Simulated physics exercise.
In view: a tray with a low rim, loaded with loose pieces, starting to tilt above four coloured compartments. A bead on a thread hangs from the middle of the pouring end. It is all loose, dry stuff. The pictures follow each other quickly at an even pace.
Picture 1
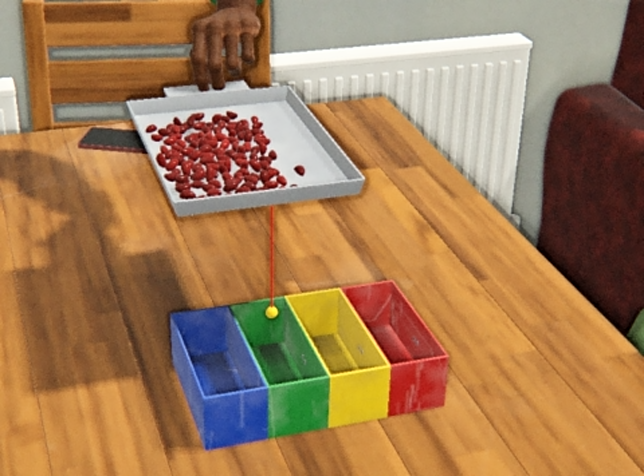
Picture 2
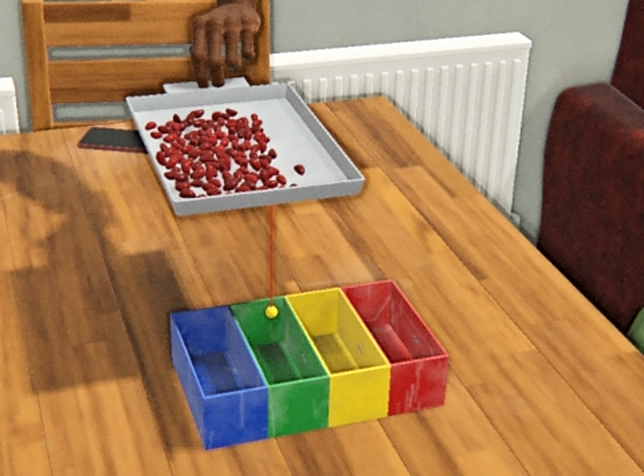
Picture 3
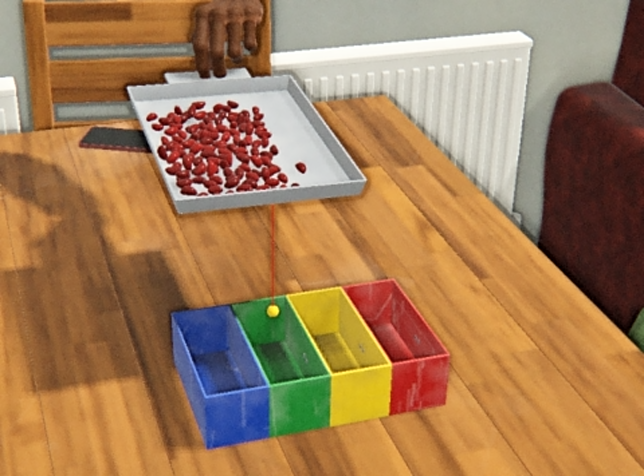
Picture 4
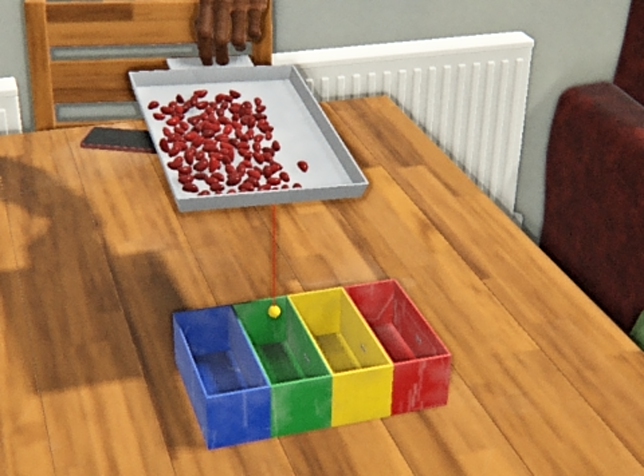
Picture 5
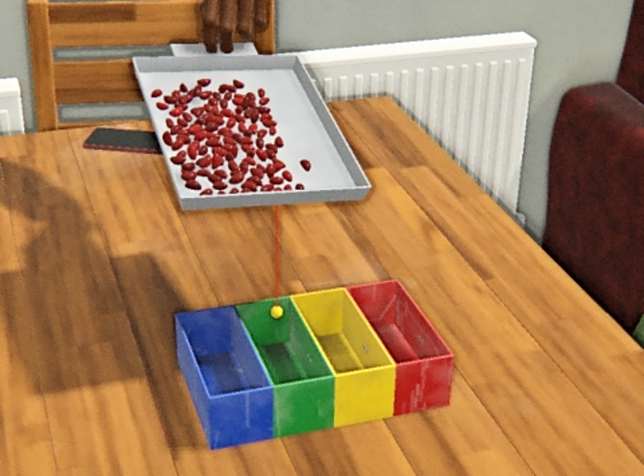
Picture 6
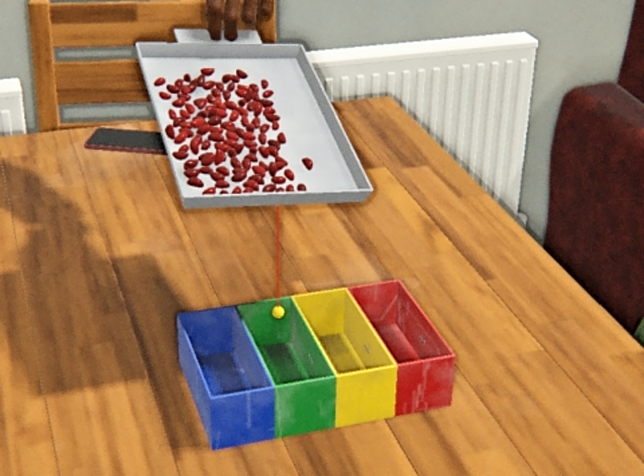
At a wooden table, a hand gradually tilting a pale tray of red beans above blue, green, yellow and red compartments.
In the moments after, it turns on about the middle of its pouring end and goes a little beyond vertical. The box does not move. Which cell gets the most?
The yellow cell gets the most.
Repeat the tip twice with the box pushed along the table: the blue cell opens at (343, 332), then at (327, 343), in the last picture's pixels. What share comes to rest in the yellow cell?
Near 0 % and 0 %.
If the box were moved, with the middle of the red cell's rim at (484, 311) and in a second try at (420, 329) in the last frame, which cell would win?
First green, then yellow.
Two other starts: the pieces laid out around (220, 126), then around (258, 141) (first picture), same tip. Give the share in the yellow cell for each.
First some 60, then 50 per cent.
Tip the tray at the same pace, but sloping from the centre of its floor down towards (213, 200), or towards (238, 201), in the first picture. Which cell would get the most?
In turn: The blue one; the blue cell.
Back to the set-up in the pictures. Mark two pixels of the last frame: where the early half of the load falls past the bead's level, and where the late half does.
First near (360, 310), later near (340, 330).
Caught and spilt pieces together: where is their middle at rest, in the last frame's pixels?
Close to (347, 381).
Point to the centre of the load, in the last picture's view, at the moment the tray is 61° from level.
Roughly at (292, 151).
Soon after the last picture, tray tipped steeply; nearly all on the tray; a stray few in the yellow cell.
A little later, tray tipped past a quarter turn; most on the tray; a small part in the yellow cell; a stray few in the red cell; a stray few in the green cell; a small part falling or outside the box.
Later still, tray tipped past a quarter turn; about half in the yellow cell; about a quarter in the red cell; about a quarter in the green cell; a stray few in the blue cell; a stray few falling or outside the box.
At rest, tray tipped past a quarter turn; about half in the yellow cell; about a quarter in the red cell; about a quarter in the green cell; a stray few in the blue cell; a stray few outside the box.
